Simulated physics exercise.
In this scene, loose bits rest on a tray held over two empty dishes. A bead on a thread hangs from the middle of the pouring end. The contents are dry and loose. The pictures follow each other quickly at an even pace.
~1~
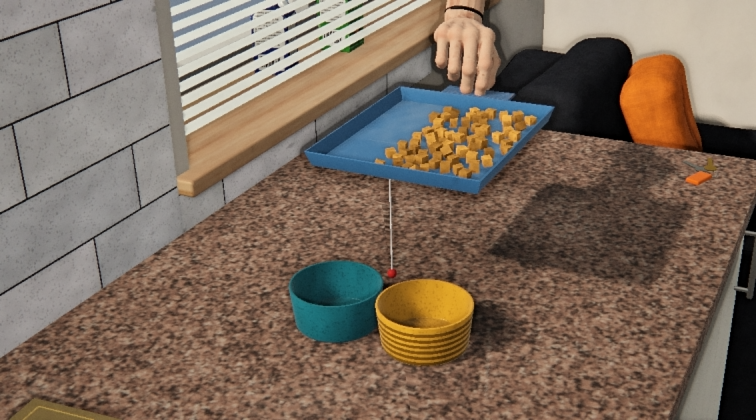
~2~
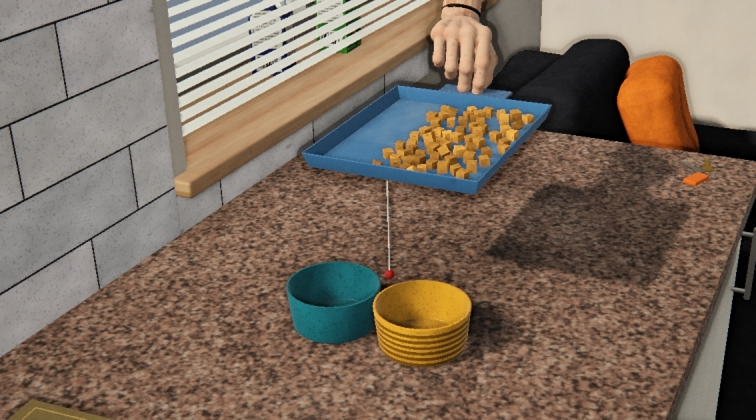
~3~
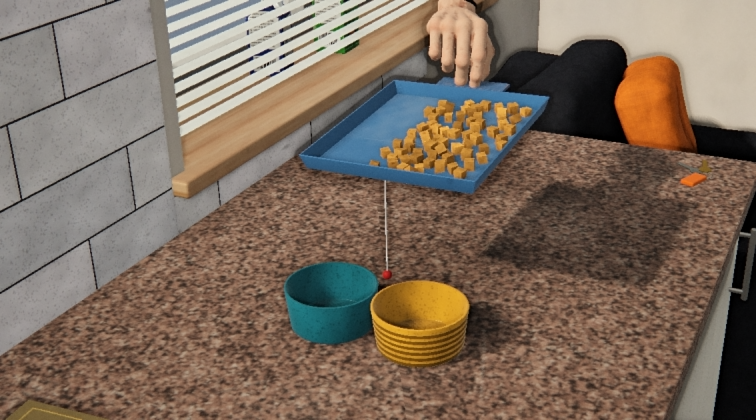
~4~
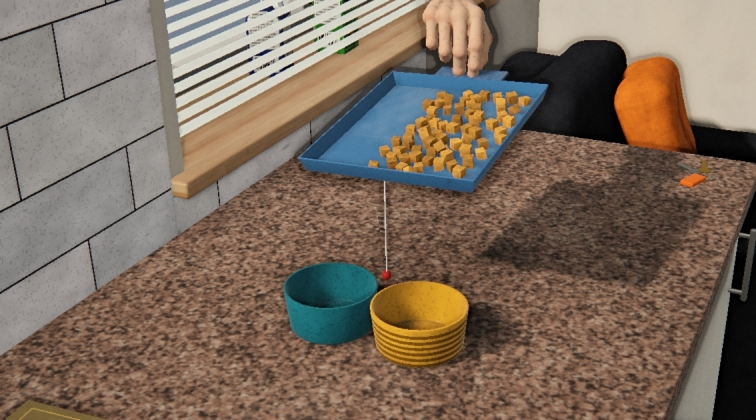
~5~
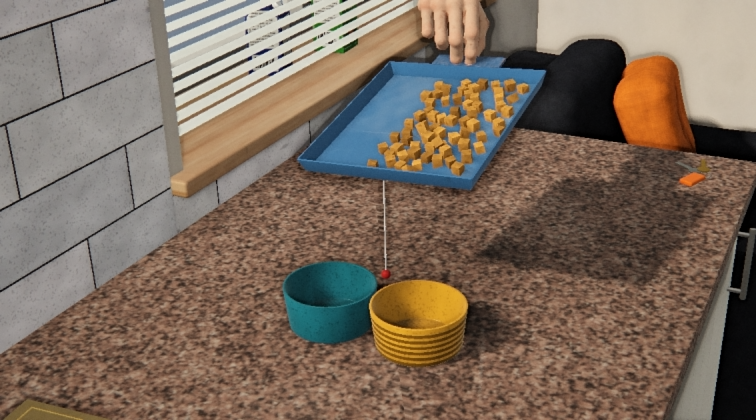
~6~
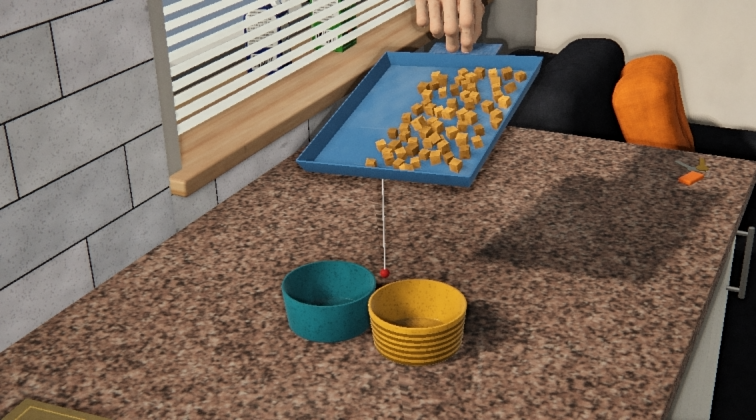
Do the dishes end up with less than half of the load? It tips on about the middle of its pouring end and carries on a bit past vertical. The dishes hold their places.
No, they get over half.
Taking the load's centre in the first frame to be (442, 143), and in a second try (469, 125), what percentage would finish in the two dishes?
Around 60 in a hundred the first time, around 70 in a hundred the second.
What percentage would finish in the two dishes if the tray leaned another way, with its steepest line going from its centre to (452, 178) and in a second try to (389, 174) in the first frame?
I'd say roughly 40 percent with the first slope, 60 percent with the other.
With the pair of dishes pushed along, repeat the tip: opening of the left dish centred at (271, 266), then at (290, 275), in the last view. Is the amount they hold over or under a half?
Together the dishes get beyond half first, then beyond half.
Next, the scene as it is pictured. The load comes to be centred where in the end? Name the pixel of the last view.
Resting centre, last picture - approx. (323, 315).
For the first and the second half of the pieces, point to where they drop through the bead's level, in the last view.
Around (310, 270), followed by around (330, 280).
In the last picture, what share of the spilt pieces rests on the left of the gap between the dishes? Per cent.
90 per cent or thereabouts.
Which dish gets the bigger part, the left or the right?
The one to the left.
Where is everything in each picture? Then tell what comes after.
The first frame shows corners of the pouring end at (311, 150) and (477, 178), level; middle of the load at (443, 143), croutons; left dish at (314, 321); right dish at (404, 343); bead on its thread at (392, 273).
The second frame shows corners of the pouring end at (309, 152) and (474, 179), level; middle of the load at (441, 143).
The third frame shows corners of the pouring end at (306, 154) and (472, 179), tipped barely, lowest at the left corner; middle of the load at (438, 140).
The fourth frame shows corners of the pouring end at (305, 156) and (470, 178), tipped a little, lowest at the left corner; middle of the load at (437, 135).
The fifth frame shows corners of the pouring end at (304, 157) and (469, 175), tipped a little, lowest at the left corner; middle of the load at (436, 129).
The sixth frame shows corners of the pouring end at (302, 158) and (467, 173), tipped clearly, lowest at the left corner; middle of the load at (433, 123); left dish at (307, 321); right dish at (397, 343).
Soon after the last picture, tray tipped steeply; nearly all on the tray; a small part in the air.
A little later, tray tipped past a quarter turn; about a quarter on the tray; about a quarter in the left dish; a stray few outside both; about half in the air.
Later still, tray tipped past a quarter turn; a small part in the right dish; about two thirds in the left dish; about a quarter outside both.
At rest, tray tipped past a quarter turn; a small part in the right dish; about two thirds in the left dish; about a quarter outside both.
